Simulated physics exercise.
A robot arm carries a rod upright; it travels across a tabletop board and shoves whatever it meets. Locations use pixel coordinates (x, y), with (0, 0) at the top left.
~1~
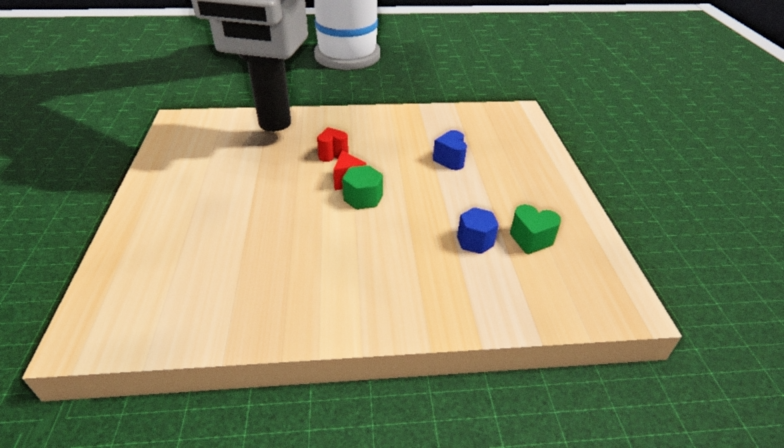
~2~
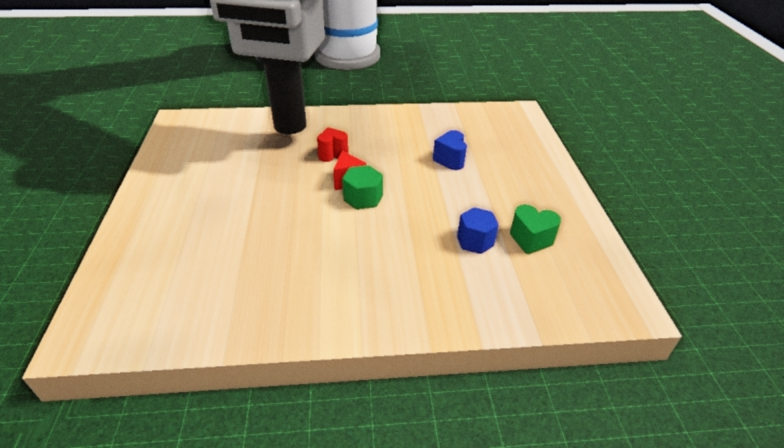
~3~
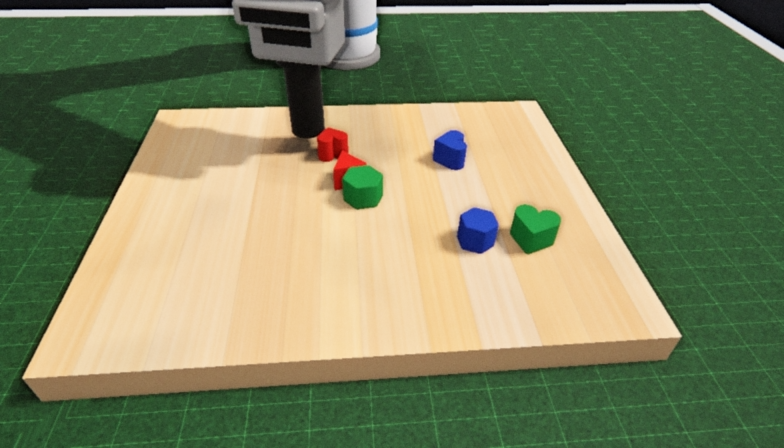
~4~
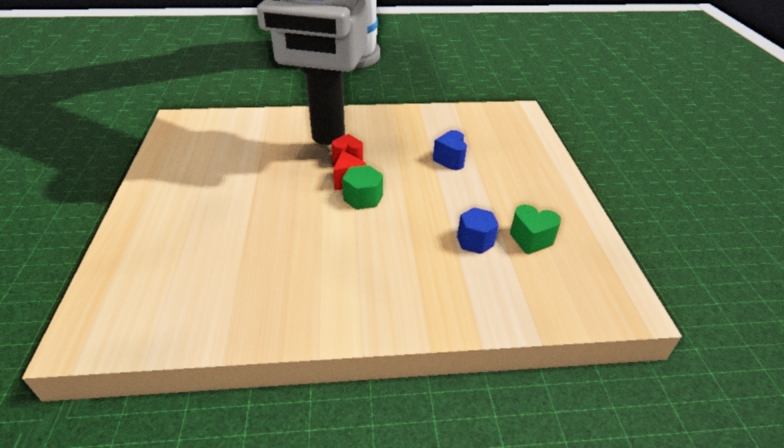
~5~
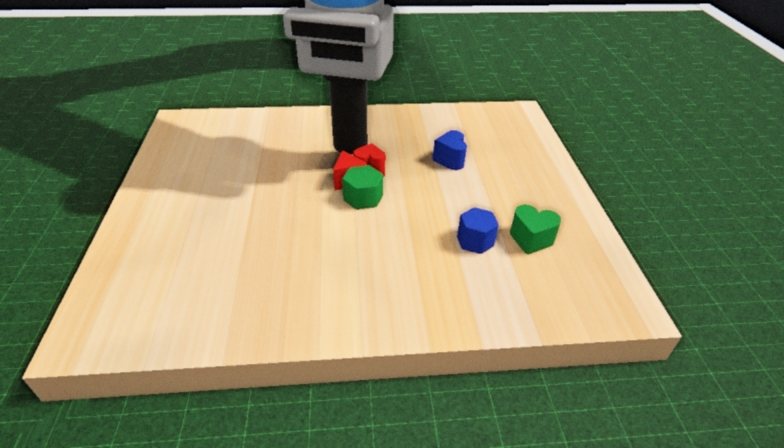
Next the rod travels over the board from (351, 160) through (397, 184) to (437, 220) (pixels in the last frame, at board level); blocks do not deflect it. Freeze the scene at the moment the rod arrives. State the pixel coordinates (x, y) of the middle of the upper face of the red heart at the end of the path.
My estimate: (472, 206).
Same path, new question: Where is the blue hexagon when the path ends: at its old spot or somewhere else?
The blue hexagon will not stay where it is.
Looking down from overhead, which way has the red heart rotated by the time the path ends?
Its spin: Anticlockwise.
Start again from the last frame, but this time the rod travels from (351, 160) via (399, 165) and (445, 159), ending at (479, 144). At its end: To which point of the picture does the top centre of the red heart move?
Most likely (395, 161).
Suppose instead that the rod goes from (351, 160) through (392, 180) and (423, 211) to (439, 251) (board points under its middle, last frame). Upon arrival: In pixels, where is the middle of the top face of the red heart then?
The top centre is at (470, 208).
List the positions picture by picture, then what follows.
The first picture shows rod's lower end (275, 124); red triangular block (348, 160); red heart (332, 134); blue hexagon (479, 219).
The second picture shows rod (290, 126); blocks still.
The third picture shows rod (308, 130); blocks still.
The fourth picture shows rod (328, 136); red heart (347, 141).
The fifth picture shows rod (350, 145); red triangular block (348, 160); red heart (370, 151); blue hexagon (479, 219).
On the path given first. One third of the way, rod (383, 161); red heart (404, 167).
Two thirds of the way, rod (412, 180); red heart (437, 187), turned 10° anticlockwise.
At the end, rod (438, 204); red triangular block still; red heart (472, 206), turned 30° anticlockwise; blue hexagon (490, 224), turned 20° clockwise.
